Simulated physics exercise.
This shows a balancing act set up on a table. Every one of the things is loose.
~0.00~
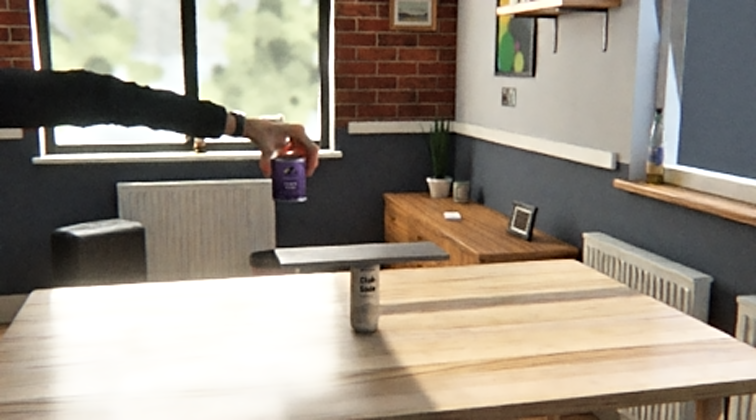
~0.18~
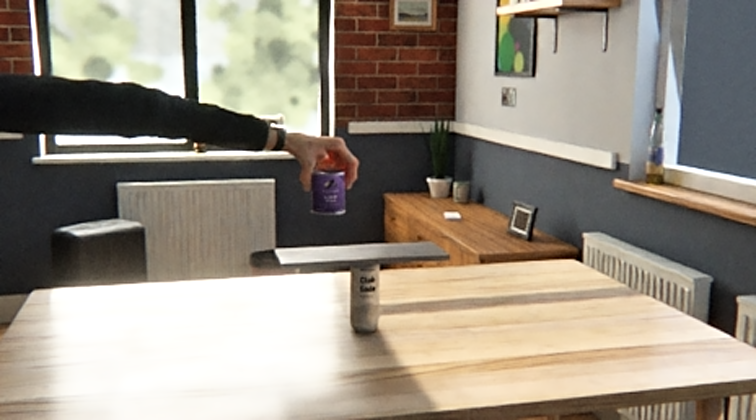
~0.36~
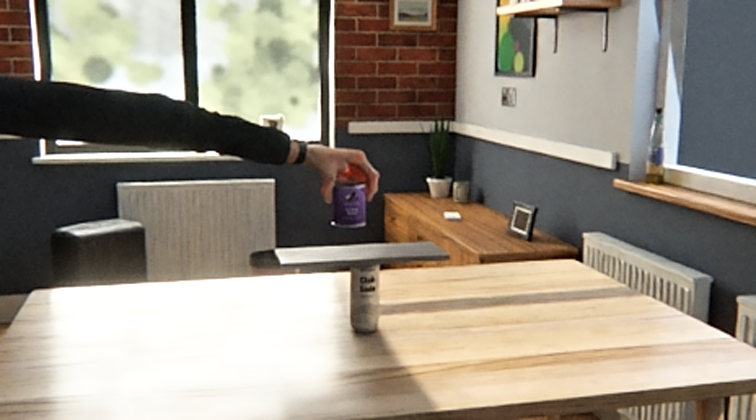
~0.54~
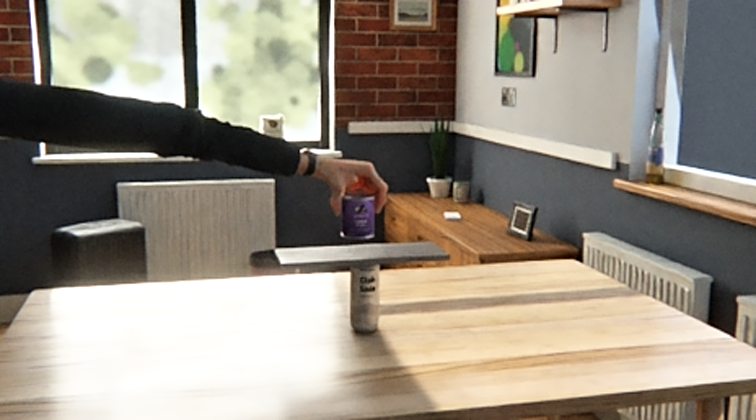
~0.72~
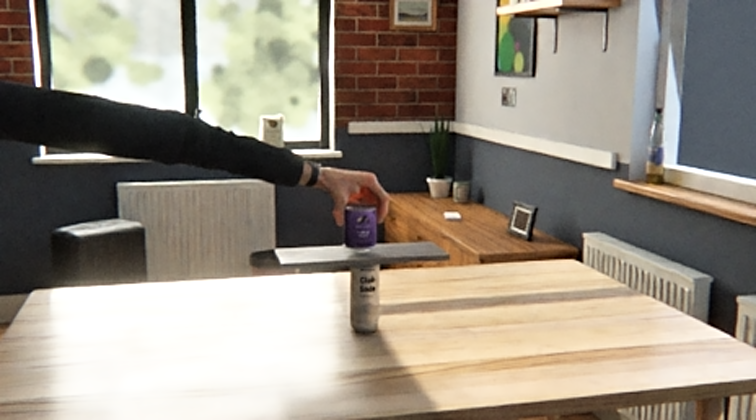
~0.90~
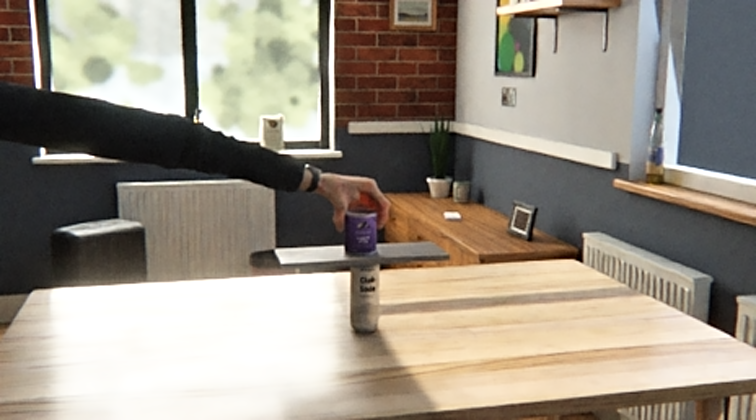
In a sunlit room with a wooden table, a hand carries a small purple tin rightward and down, setting it on a flat grey board that rests across an upright white can, and keeps hold of the tin.
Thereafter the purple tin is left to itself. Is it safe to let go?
Yes.
After 1.20 s, no change.
After 1.60 s, purple tin resting near (360, 232).
In the end (2.0 s), all 3 unmoved. At the end, from the last picture's camera, purple tin near (360, 232). The stack keeps its balance.
